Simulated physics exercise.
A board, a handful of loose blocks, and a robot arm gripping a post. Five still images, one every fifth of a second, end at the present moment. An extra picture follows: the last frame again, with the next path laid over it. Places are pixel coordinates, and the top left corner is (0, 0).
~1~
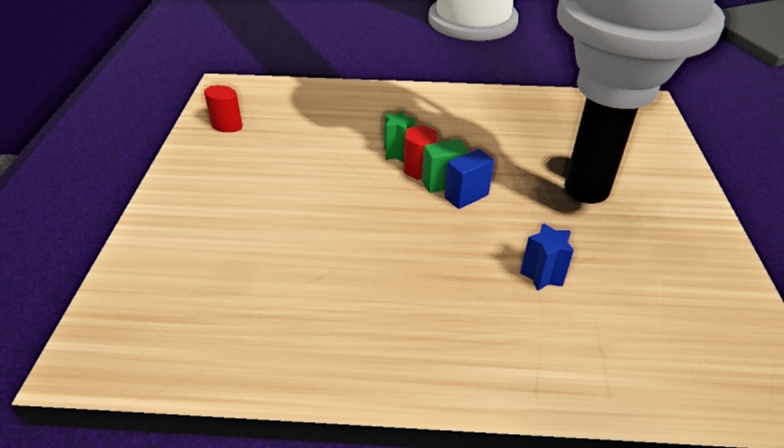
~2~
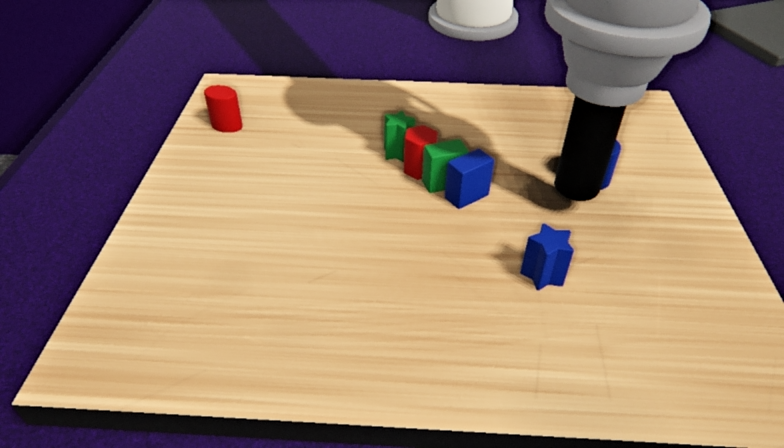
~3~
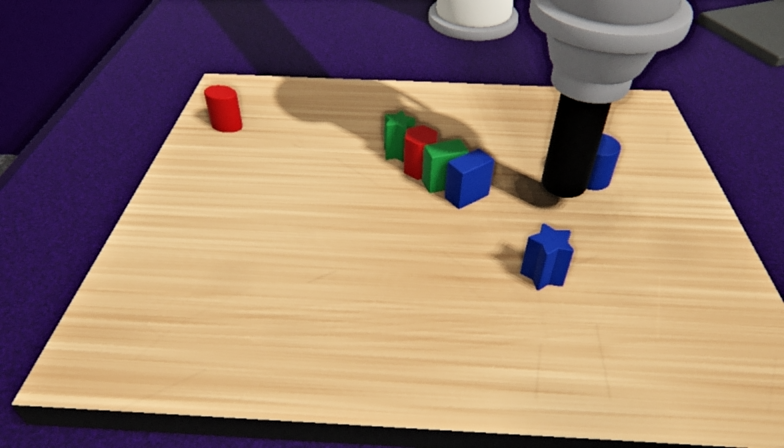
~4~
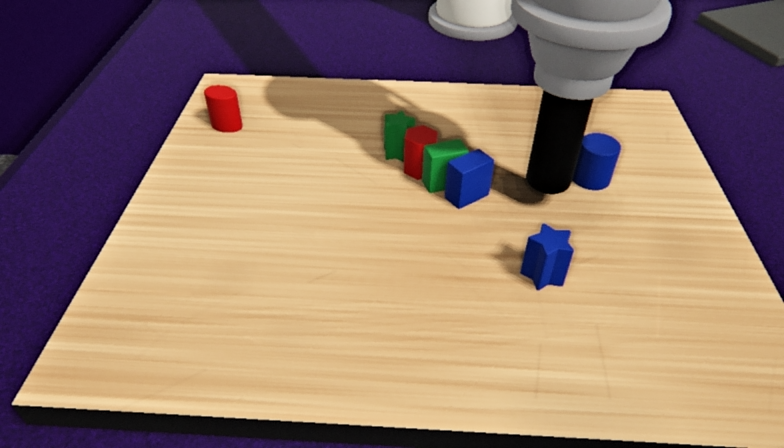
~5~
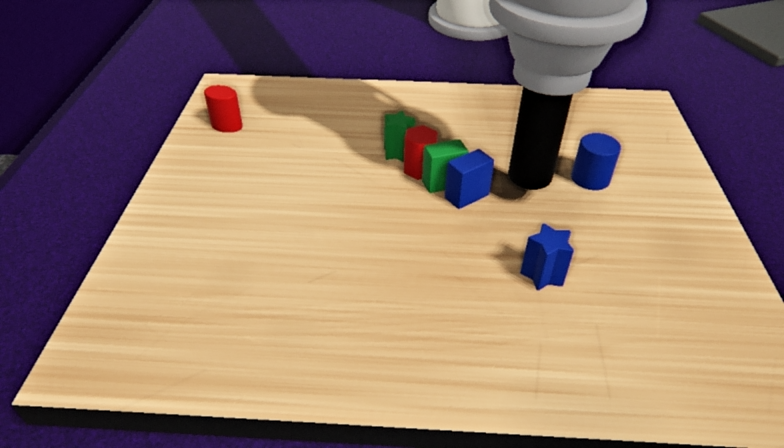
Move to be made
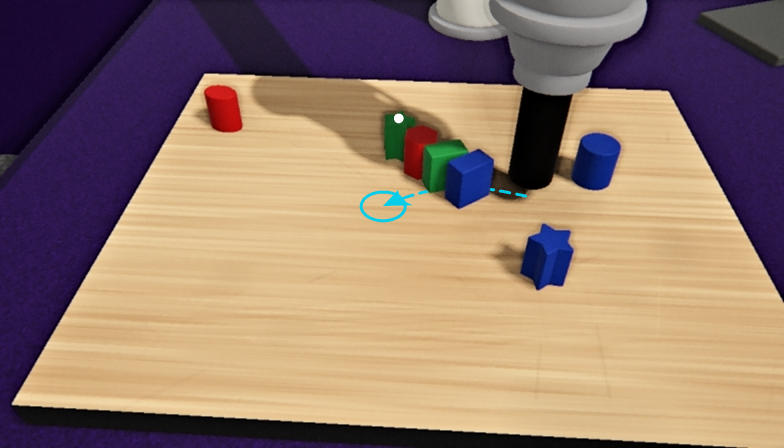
Robot arm moving a black post slowly left across a wooden board, revealing a blue cylinder, while the coloured blocks stay still.
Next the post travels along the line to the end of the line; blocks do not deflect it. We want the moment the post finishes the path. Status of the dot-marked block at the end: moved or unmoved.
At the end of the path, the dot-marked block has moved off its old spot.
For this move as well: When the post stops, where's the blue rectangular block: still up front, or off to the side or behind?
It will keep going ahead of the post.
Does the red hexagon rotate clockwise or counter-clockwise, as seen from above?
I'd predict that, seen from above, the red hexagon rotates clockwise.
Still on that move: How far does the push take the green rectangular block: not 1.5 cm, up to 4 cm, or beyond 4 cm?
It ends farther than 4 cm from its spot.
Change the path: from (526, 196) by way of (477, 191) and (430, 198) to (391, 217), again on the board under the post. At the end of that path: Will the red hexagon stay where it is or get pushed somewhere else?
The answer is that it is displaced.
The line goes from (526, 196) by way of (476, 188) and (428, 191) to (383, 206); the dot is on the green star block.
What follows on the original path. One third of the way, post (478, 170); red hexagon (418, 133); green rectangular block (436, 146); blue rectangular block (441, 162), turned 15° clockwise.
Two thirds of the way, post (427, 173); green star block (389, 113), turned 55° clockwise; red hexagon (392, 128), turned 25° clockwise; green rectangular block (387, 145), turned 15° clockwise; blue rectangular block (391, 171).
At the end, post (383, 188); green star block (389, 113), turned 55° clockwise; red hexagon (393, 128), turned 25° clockwise; green rectangular block (367, 145), turned 75° clockwise; blue rectangular block (343, 185).
